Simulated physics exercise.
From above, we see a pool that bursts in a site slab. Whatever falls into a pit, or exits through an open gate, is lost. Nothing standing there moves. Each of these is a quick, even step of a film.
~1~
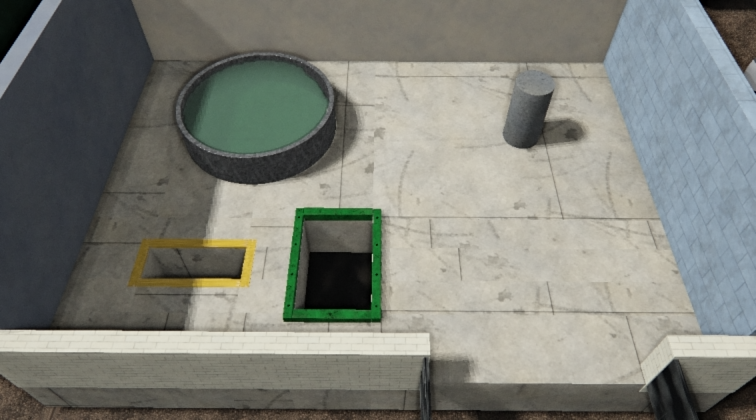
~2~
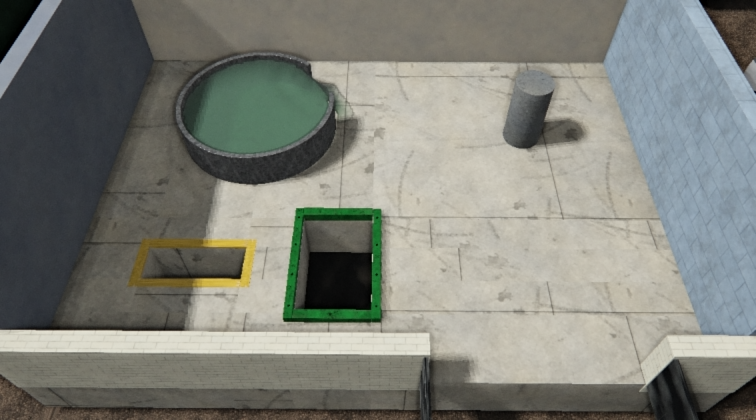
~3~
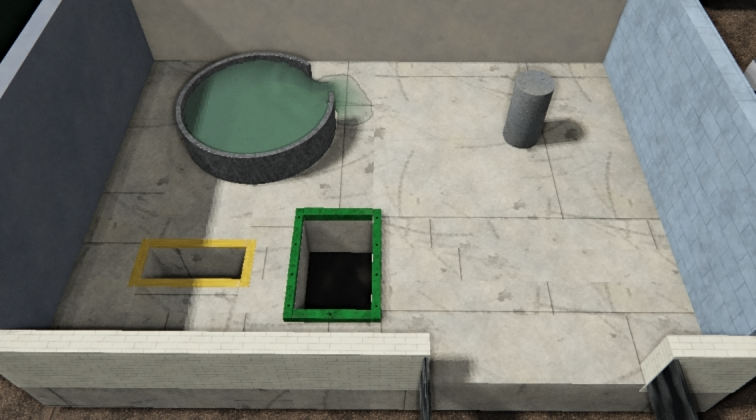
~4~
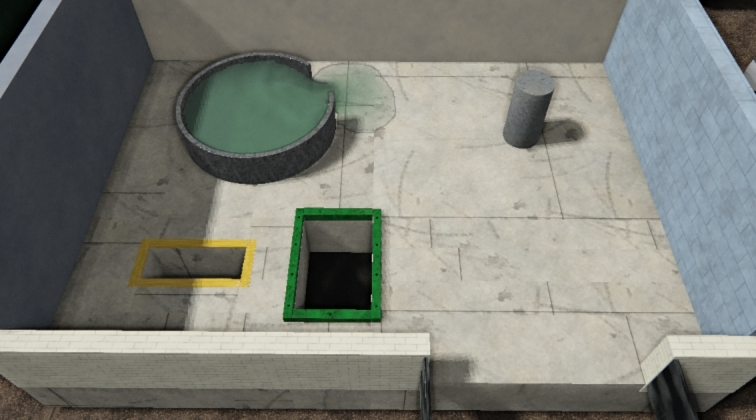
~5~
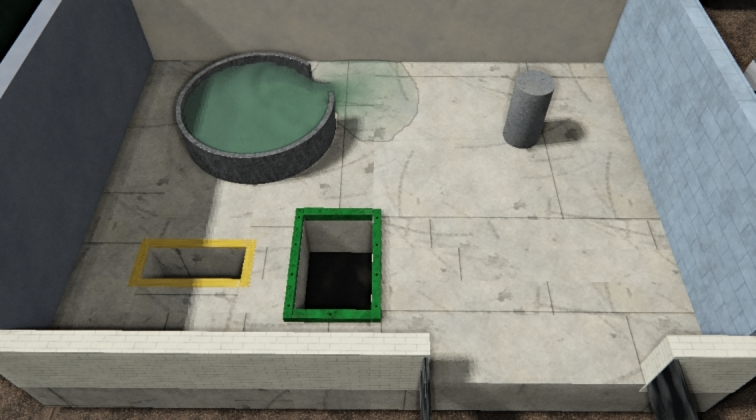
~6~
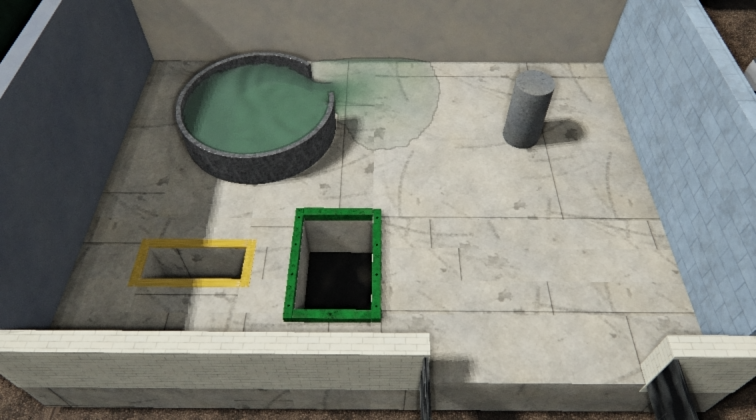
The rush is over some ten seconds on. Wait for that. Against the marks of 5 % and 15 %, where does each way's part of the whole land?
The gate lands above 15 %; the yellow pit lands below 5 %; the green pit lands below 5 %.
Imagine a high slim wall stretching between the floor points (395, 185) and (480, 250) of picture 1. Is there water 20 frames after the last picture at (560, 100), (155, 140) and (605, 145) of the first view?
Swamped, untouched, swamped.
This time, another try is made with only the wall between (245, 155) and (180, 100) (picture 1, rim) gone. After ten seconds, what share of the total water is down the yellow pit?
Share to the yellow pit: 40 in a hundred.
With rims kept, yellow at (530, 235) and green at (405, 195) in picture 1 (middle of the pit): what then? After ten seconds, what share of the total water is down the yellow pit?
Roughly 12 per cent ends up in the yellow pit.
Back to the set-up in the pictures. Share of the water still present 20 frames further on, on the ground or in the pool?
My estimate is some 100 percent.
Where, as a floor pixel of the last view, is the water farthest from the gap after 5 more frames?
Somewhere around (537, 66).
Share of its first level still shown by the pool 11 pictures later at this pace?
My reading is roughly 68 in a hundred.
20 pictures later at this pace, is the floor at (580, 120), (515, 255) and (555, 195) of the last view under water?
Note - in order: Inundated / not inundated / inundated.
A moment on, water covers 15 % of the floor; the gate 0 %, the yellow pit 0 %, the green pit 0 %.
Next, water covers 25 % of the floor; the gate 0 %, the yellow pit 0 %, the green pit 0 %.
Then, water covers 35 % of the floor; the gate 0 %, the yellow pit 0 %, the green pit 0 %.
Later, water covers 55 % of the floor; the gate 1 %, the yellow pit 0 %, the green pit 0 %.
In the end, water covers 65 % of the floor; the gate 18 %, the yellow pit 0 %, the green pit 0 %.
